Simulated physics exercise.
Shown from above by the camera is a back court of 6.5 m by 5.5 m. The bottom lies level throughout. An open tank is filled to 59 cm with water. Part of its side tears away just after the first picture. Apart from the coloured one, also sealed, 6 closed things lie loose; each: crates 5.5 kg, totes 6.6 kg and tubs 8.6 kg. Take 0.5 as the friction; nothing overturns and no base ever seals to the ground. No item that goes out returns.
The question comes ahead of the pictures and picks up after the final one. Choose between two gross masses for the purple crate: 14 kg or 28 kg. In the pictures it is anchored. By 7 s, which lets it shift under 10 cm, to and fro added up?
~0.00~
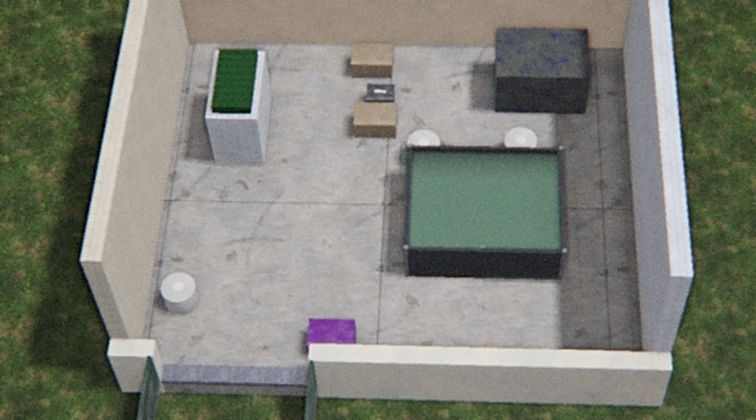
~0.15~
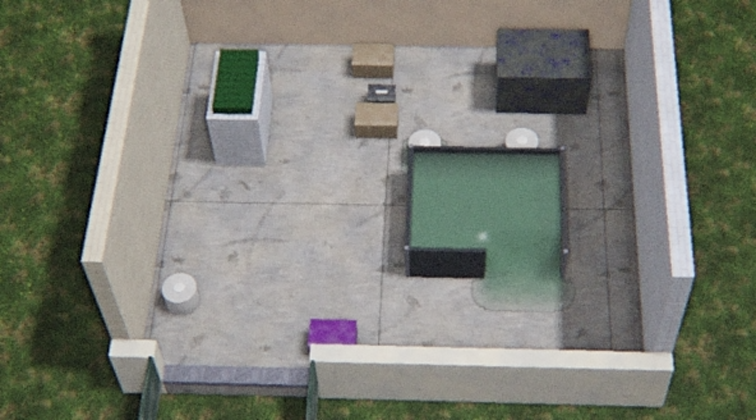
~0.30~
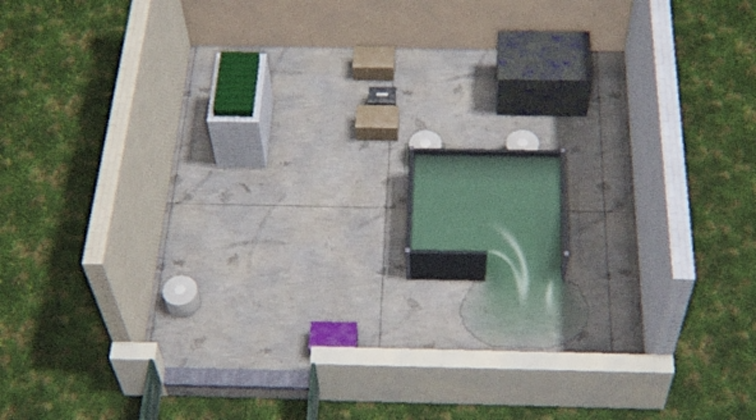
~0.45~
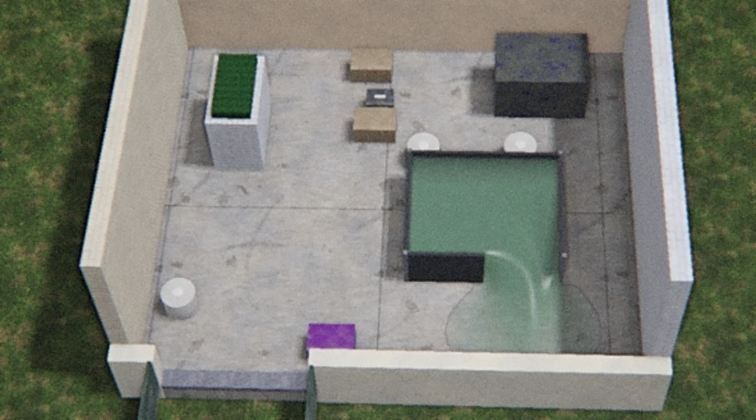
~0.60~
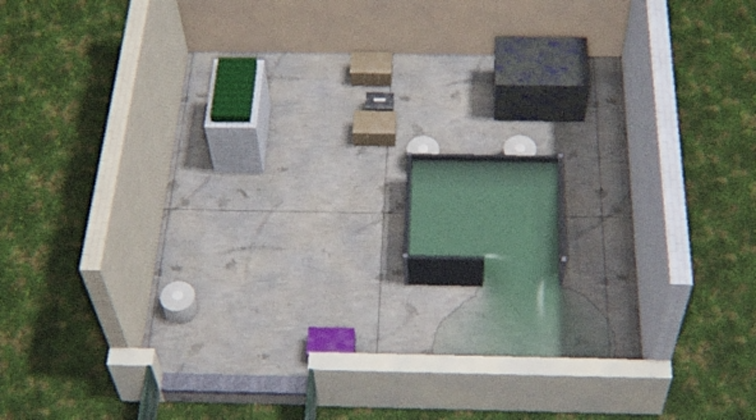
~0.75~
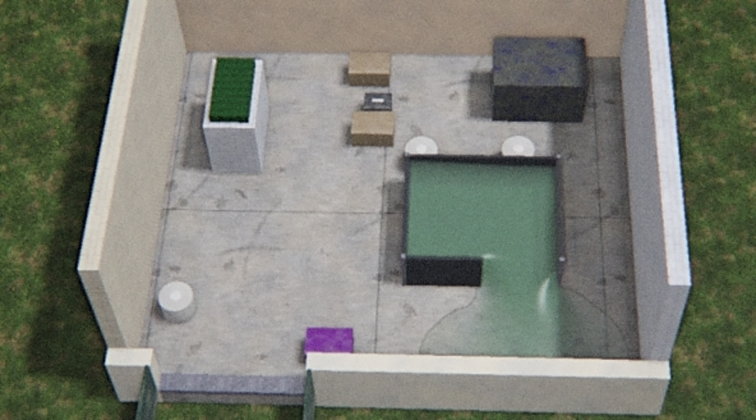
Of the two, neither does it.
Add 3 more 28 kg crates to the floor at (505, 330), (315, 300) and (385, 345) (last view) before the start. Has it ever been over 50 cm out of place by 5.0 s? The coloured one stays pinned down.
Taking them one by one: Above the mark; below the mark; above the mark.
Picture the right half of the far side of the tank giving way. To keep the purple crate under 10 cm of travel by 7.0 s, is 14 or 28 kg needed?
Then, in short, the smaller is plenty.
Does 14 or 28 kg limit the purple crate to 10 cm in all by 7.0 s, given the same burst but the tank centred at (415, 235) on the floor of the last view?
Then, put simply, both options fail.
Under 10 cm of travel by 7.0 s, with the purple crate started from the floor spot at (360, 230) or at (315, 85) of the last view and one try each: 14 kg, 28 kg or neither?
Light one suffices, then light one suffices.
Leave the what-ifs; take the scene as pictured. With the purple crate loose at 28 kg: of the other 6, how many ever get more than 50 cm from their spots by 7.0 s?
My count gives 2.
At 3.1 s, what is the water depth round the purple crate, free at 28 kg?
About 5 cm.
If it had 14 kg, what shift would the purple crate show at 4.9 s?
About 200 cm off its spot.
After 1.4 s the purple crate would be 0 cm from its start with 14 kg and 0 cm from its start with 28 kg; 2 cm of water round it then.
After 3.1 s the purple crate would be 167 cm from its start with 14 kg and 79 cm from its start with 28 kg; 5 cm of water round it then.
After 4.9 s the purple crate would be 203 cm from its start with 14 kg and 87 cm from its start with 28 kg; 4 cm of water round it then.
After 7.0 s the purple crate would be 217 cm from its start with 14 kg and 87 cm from its start with 28 kg; 4 cm of water round it then.
